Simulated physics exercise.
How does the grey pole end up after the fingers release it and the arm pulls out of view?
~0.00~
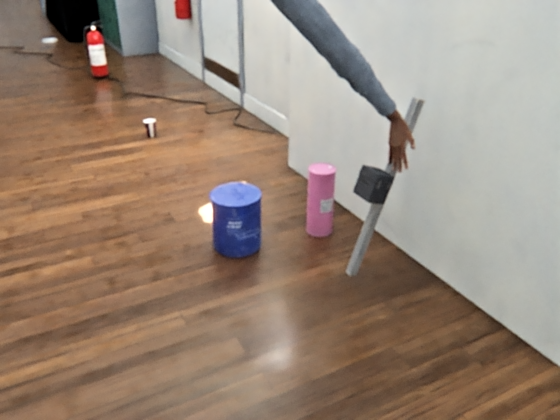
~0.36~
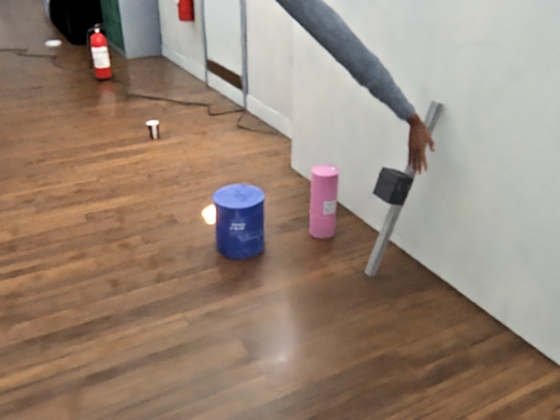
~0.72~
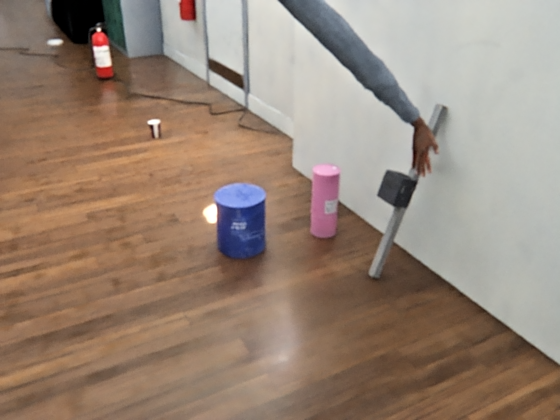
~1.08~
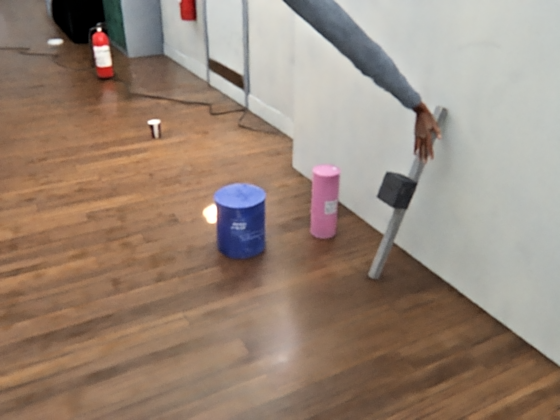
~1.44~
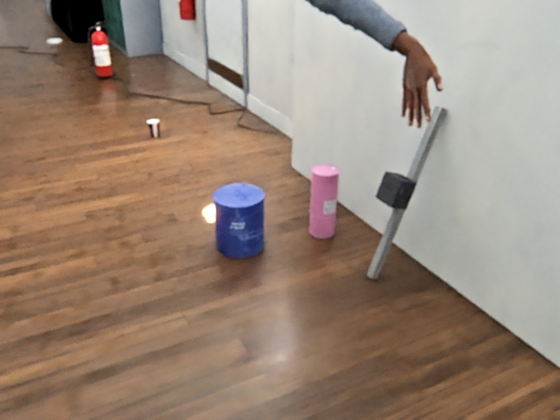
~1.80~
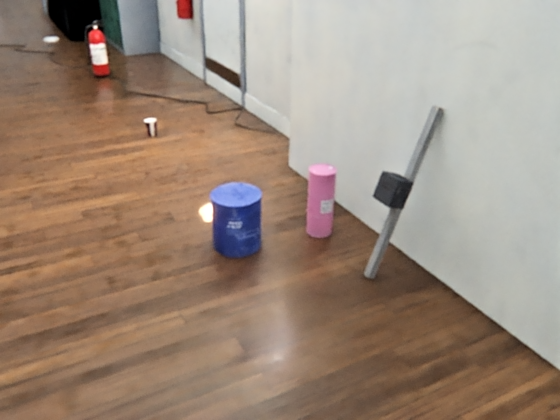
It keeps leaning against the white wall, upright at a slant, with the dark block still partway along it.
